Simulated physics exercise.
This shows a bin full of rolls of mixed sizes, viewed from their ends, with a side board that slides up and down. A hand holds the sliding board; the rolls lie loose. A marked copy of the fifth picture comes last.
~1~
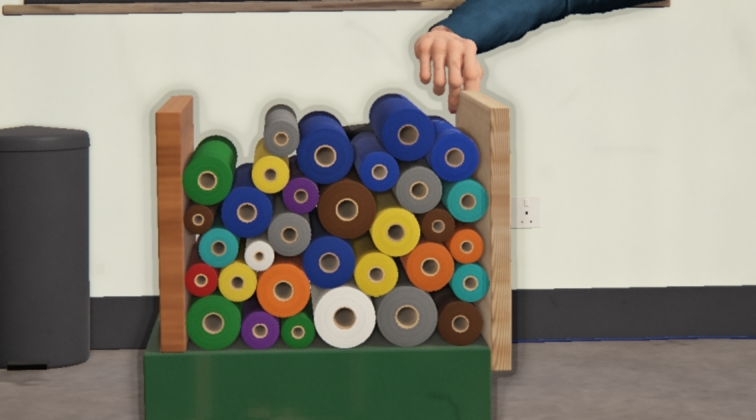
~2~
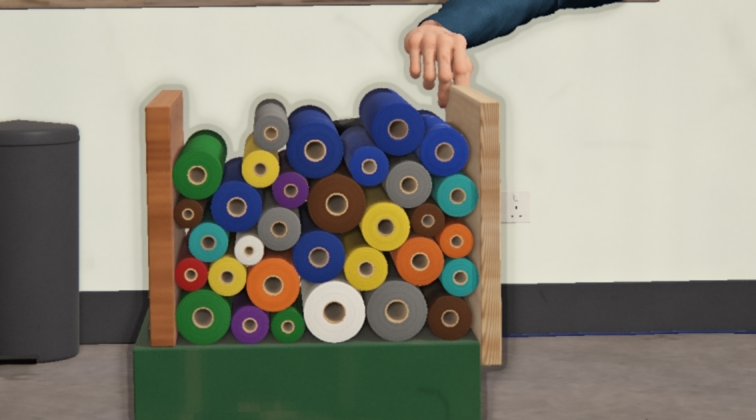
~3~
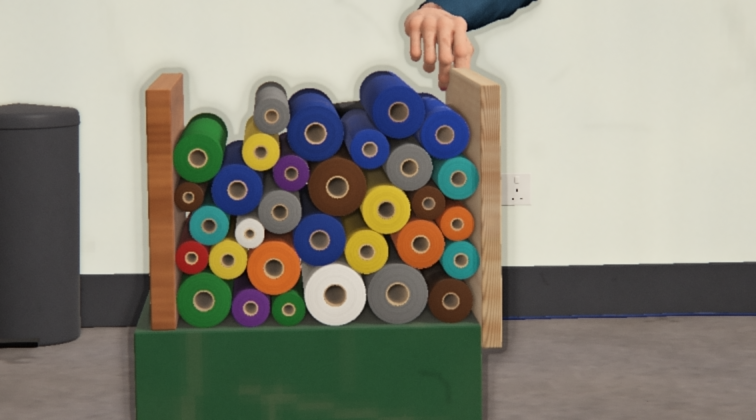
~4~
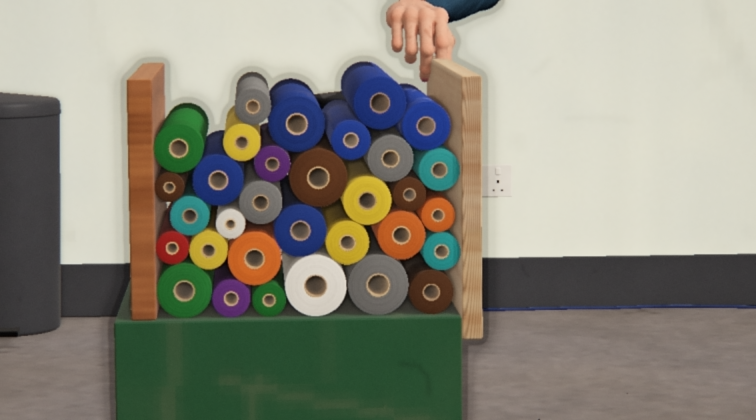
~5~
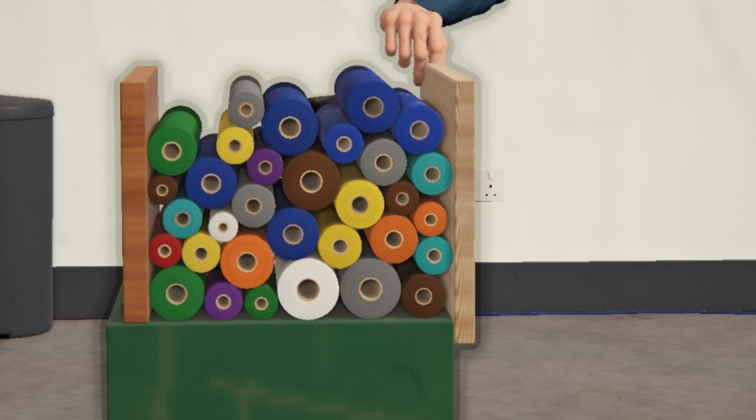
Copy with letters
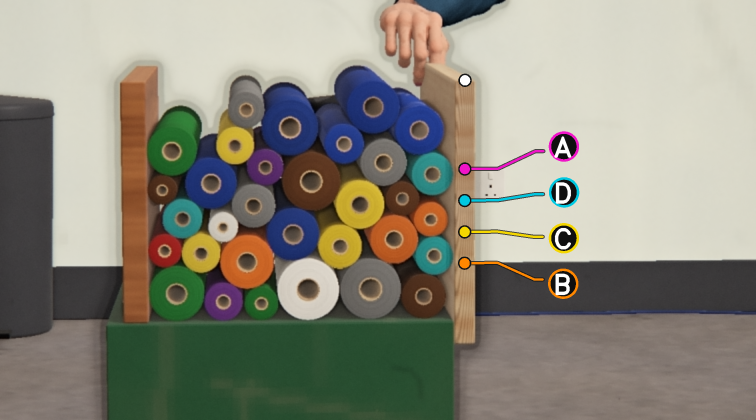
Against a pale indoor wall, a hand staying at a wooden side board beside stacked colourful rolls, the view shifting slightly.
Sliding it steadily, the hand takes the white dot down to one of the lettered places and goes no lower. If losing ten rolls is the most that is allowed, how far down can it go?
It can be let down to B.
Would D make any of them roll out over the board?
At D: No.
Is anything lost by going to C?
Yes, at C.
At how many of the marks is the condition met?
Four of them.
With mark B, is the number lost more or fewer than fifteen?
At B, fewer than fifteen.
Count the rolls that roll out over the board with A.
With A, none.
On the copy, A at (465, 169); B at (465, 263); C at (465, 232); D at (465, 200); the white dot at (465, 81).
On B. First, top of the board (454, 161).
Then, top of the board (454, 253).
Finally, top of the board (454, 262), about seven out over the board.
By contrast, A none out over the board; C two out over the board; D none out over the board.
